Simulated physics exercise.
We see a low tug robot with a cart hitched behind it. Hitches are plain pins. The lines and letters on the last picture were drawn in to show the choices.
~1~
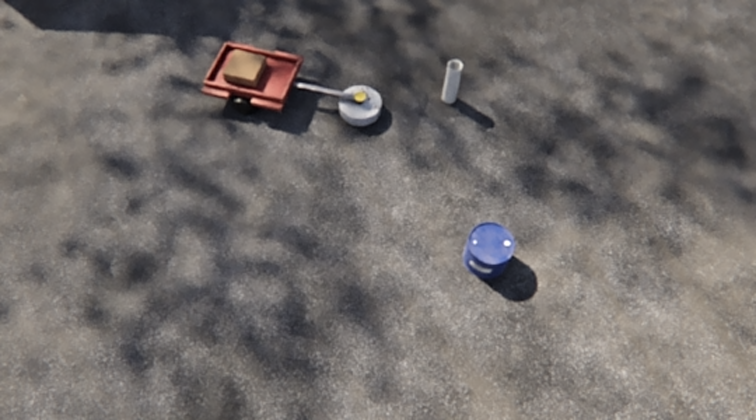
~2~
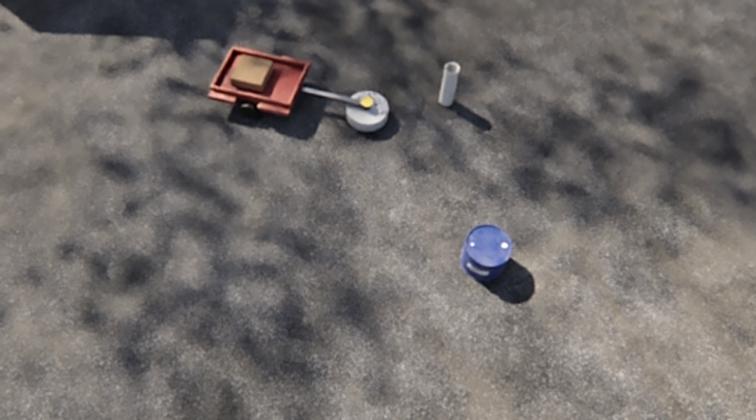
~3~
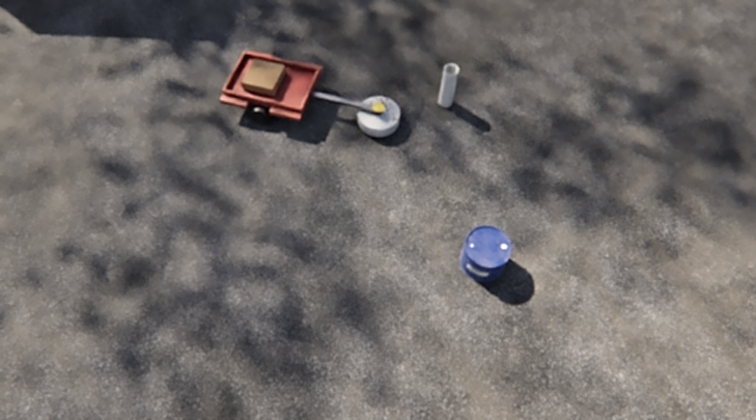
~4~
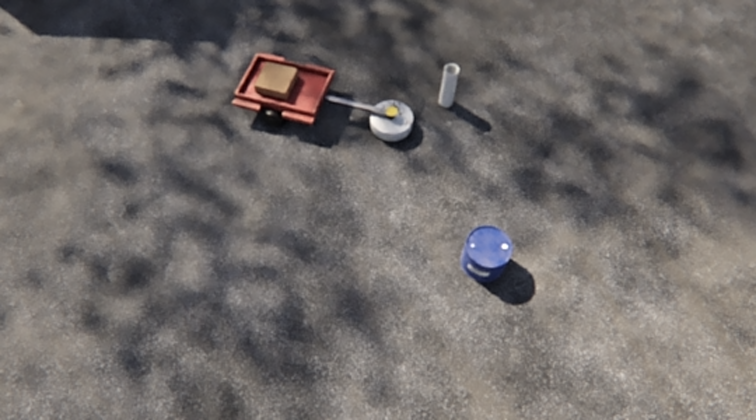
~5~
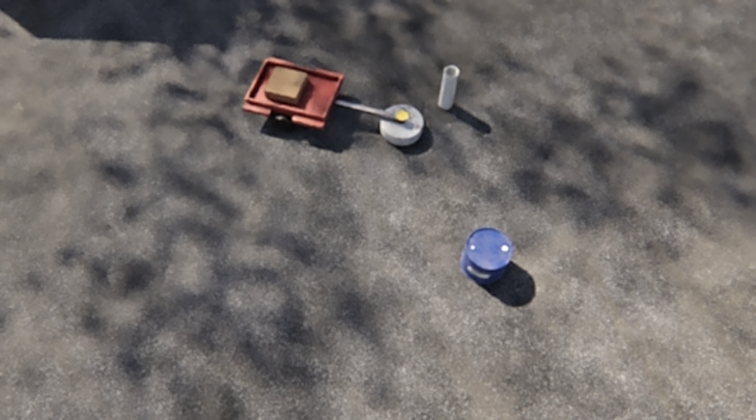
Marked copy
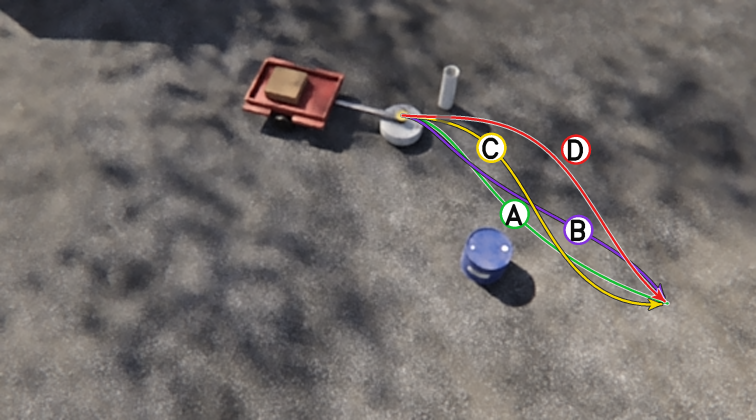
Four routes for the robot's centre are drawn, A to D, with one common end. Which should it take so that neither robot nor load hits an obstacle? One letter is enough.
B is the clean one.
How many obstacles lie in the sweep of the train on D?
In all, one.
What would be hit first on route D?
First the white post.
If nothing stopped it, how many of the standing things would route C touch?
In all, one.
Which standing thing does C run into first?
First the blue tub.
On the marked copy, A from (402, 115) via (509, 208) to (668, 304); B from (402, 115) via (522, 199) to (664, 298); C from (402, 115) via (529, 199) to (662, 304); D from (402, 115) via (555, 158) to (665, 301).
With B. Early on, robot (480, 180), cart (380, 122).
Further on, robot (580, 239), cart (472, 172).
At the end, robot (661, 309), cart (553, 221); nothing has been touched.
As for the rest, A meets the blue tub; C meets the blue tub; D meets the white post.
